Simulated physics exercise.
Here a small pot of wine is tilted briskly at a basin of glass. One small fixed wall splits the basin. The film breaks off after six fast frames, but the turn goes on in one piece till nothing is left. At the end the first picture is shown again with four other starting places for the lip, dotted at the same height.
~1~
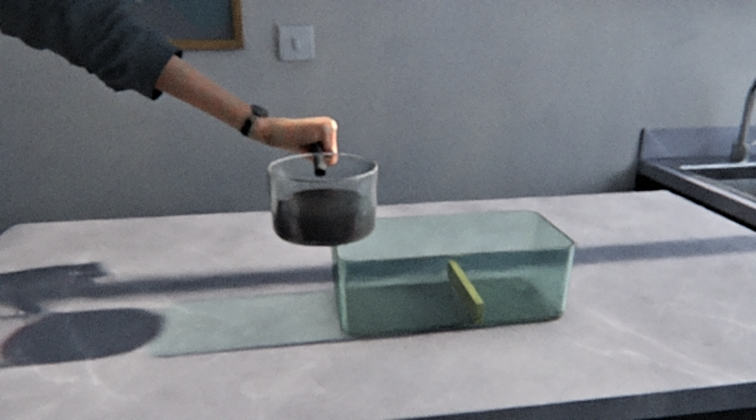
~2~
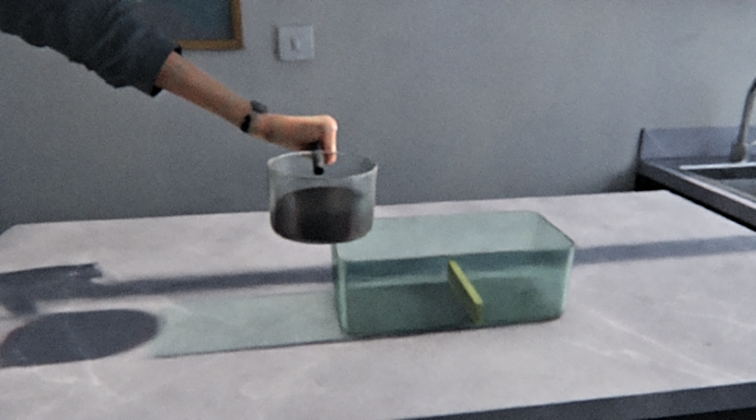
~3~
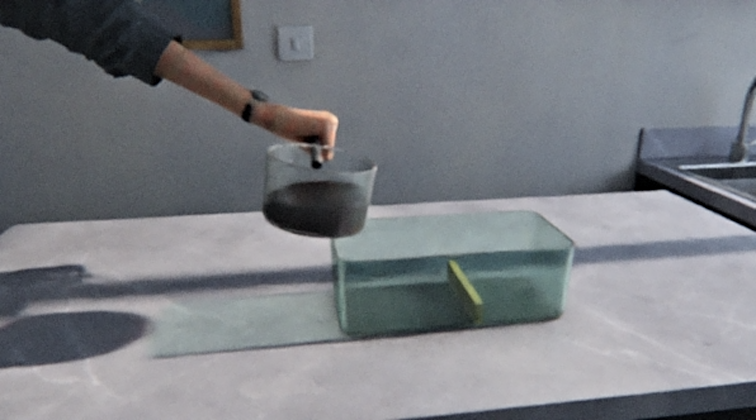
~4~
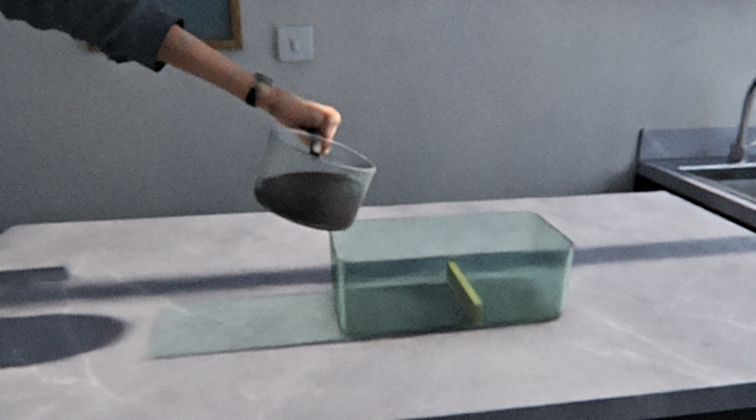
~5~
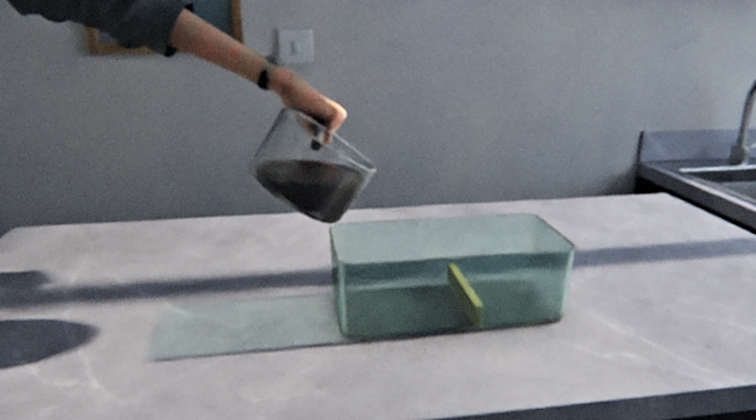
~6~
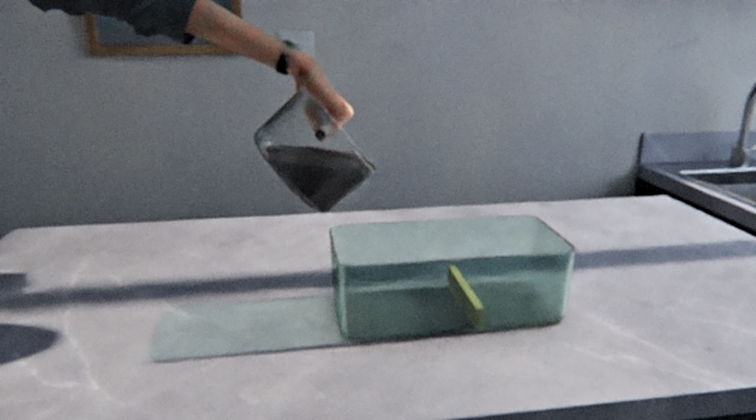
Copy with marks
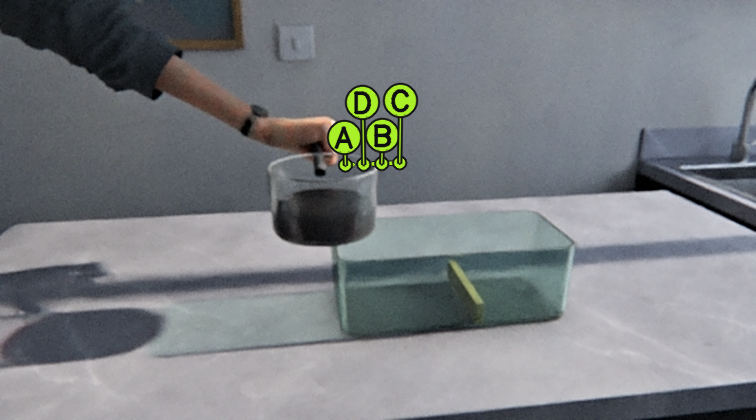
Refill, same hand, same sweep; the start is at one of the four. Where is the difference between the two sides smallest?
Use spot C.
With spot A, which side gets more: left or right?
The left one.
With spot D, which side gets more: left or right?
The left one.
On the marked copy, A at (345, 165); B at (381, 163); C at (399, 162); D at (363, 164).
For spot A, about 85 % ends left of the wall and 13 % right of it.
For spot B, about 89 % ends left of the wall and 9 % right of it.
For spot C, about 44 % ends left of the wall and 55 % right of it.
For spot D, about 88 % ends left of the wall and 11 % right of it.
